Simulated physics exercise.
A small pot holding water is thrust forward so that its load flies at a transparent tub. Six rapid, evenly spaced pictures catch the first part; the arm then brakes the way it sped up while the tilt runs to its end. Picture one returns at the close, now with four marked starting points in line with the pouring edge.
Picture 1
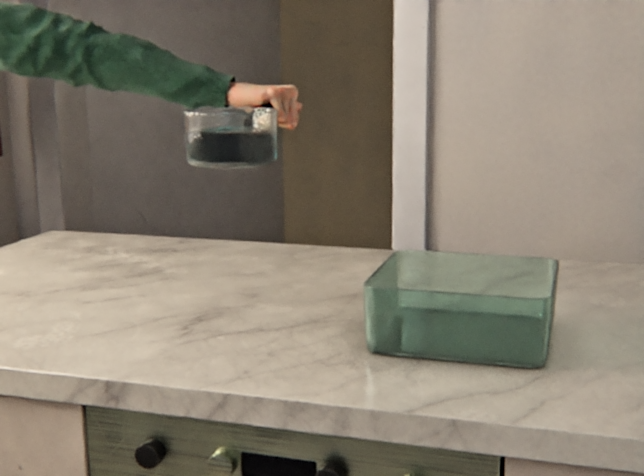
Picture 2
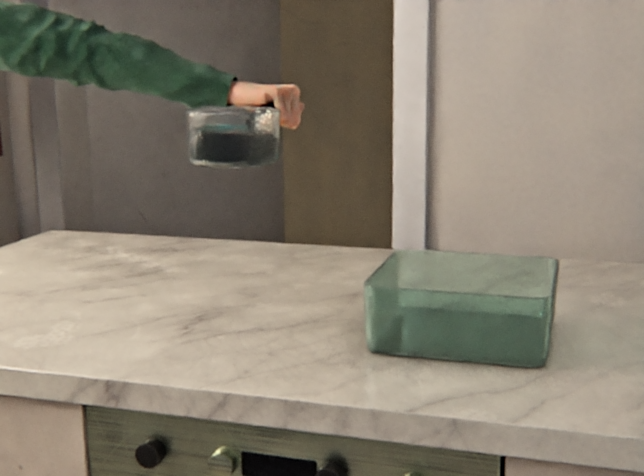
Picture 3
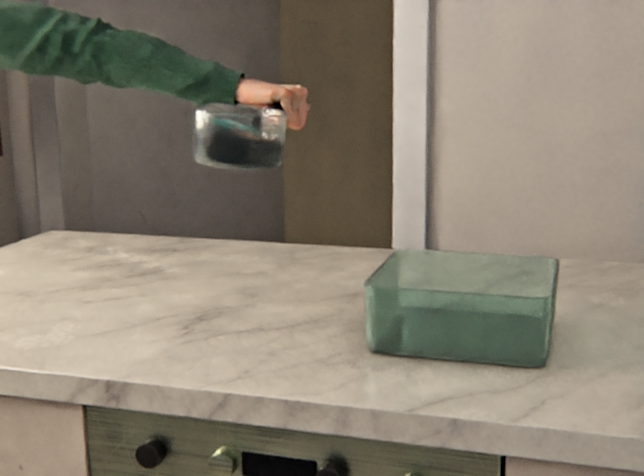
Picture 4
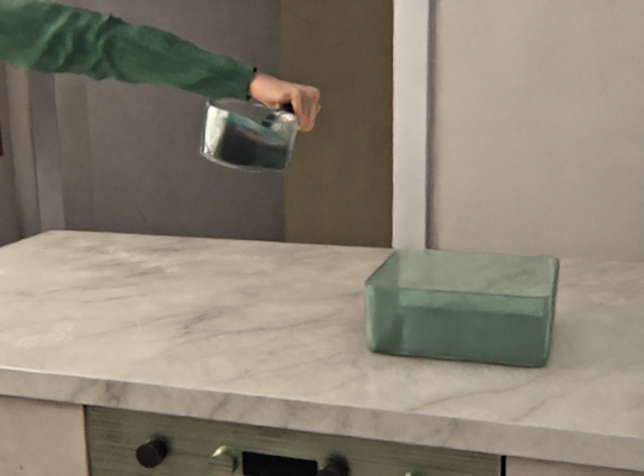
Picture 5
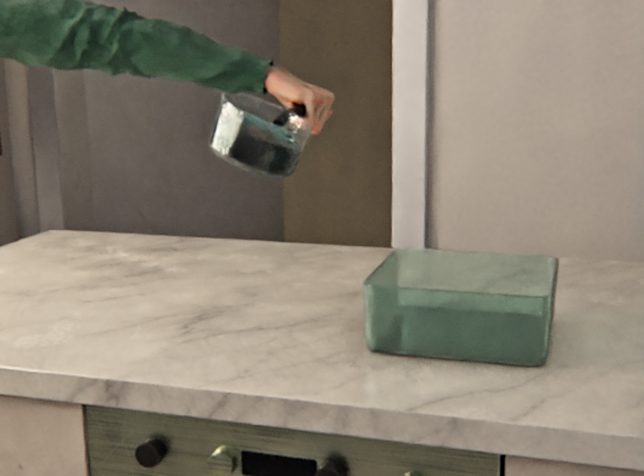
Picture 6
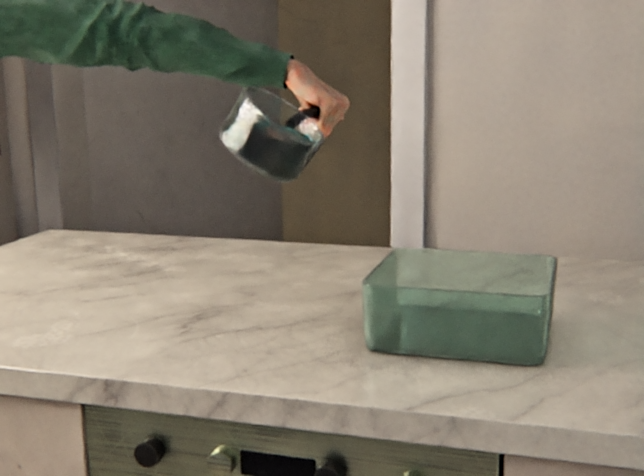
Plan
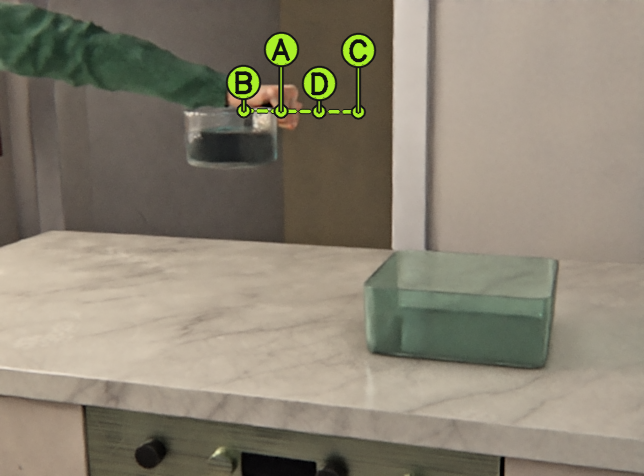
A green-sleeved arm holding a small glass pot of dark liquid moves slightly right, tilting it above a counter with a transparent tub.
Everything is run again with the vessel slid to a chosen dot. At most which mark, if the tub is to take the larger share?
It is B.
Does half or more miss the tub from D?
No, not at all.
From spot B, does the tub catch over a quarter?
Yes, it does.
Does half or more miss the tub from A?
No.
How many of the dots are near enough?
All of the four.
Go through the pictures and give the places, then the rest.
Upright, lip at (272, 111); tub from (366, 350) to (547, 367); nothing has left yet.
Upright, lip at (275, 111); nothing has left yet.
Tipped about 5°, lip at (283, 114); nothing has left yet.
Tipped about 13°, lip at (295, 121); nothing has left yet.
Tipped about 23°, lip at (308, 130); nothing has left yet.
Tipped about 36°, lip at (321, 141); nothing has left yet.
On the marked copy, A at (281, 111); B at (243, 110); C at (358, 112); D at (319, 111).
Choosing A, about 78 % lands in the tub, 6 % falls short and 15 % goes beside or beyond.
Choosing B, about 66 % lands in the tub, 23 % falls short and 11 % goes beside or beyond.
Choosing C, about 81 % lands in the tub, 7 % falls short and 12 % goes beside or beyond.
Choosing D, about 77 % lands in the tub, 6 % falls short and 17 % goes beside or beyond.
